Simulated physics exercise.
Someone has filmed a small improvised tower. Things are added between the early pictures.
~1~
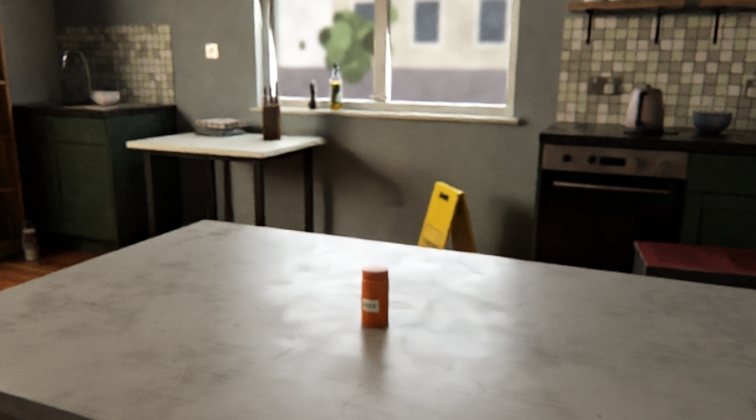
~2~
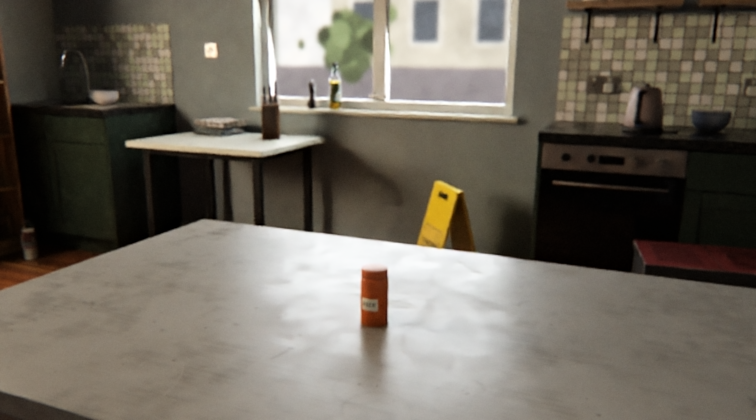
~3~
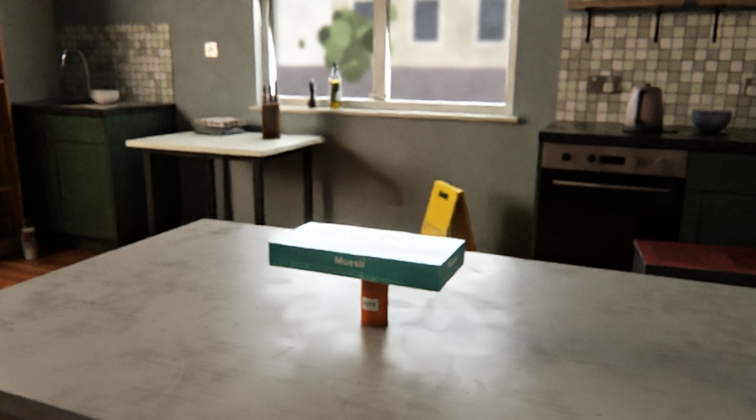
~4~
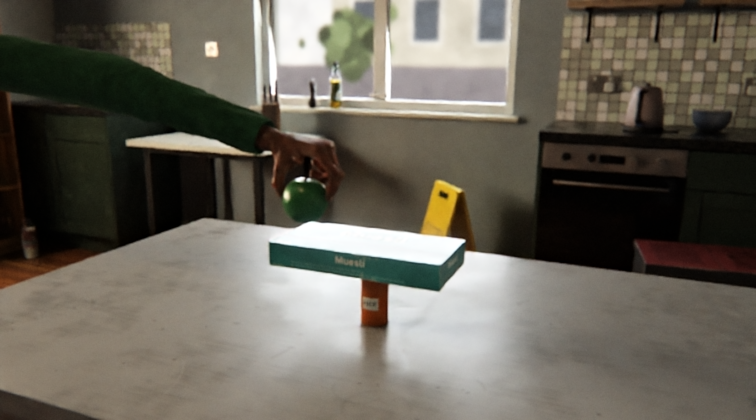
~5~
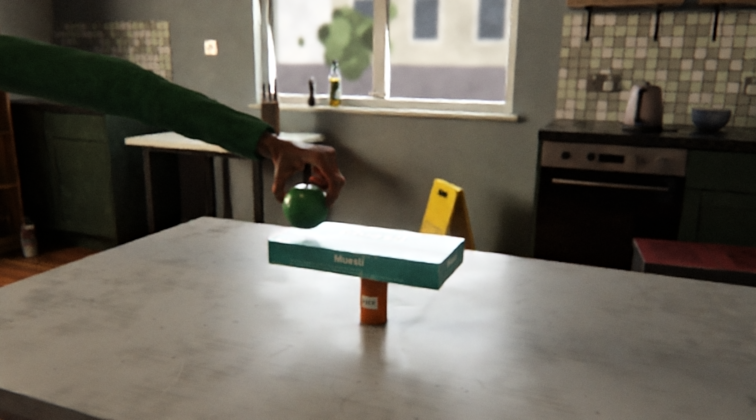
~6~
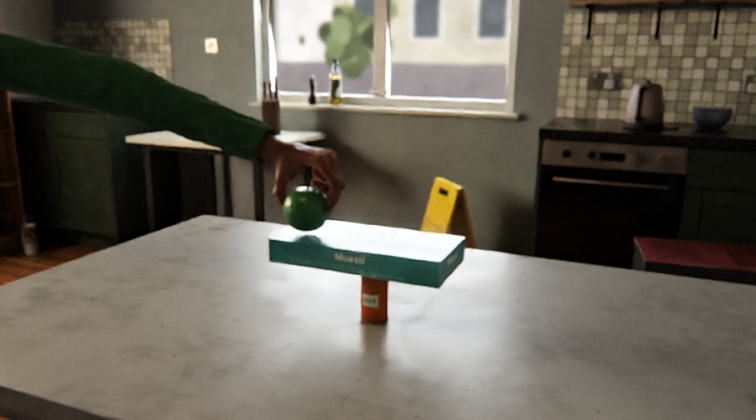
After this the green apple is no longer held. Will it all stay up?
It comes apart.
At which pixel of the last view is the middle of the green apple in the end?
Near (248, 278).
Then, 0.40 s later than the last frame, green apple now fallen; turquoise packet tilted by 47°.
Then, 0.50 s later than the last frame, turquoise packet tilted by 40°.
When it is over, fallen, green apple; moved from the start, turquoise packet; orange shaker as before. End places, in pixels of the last picture, green apple near (248, 278). The stack gives way.
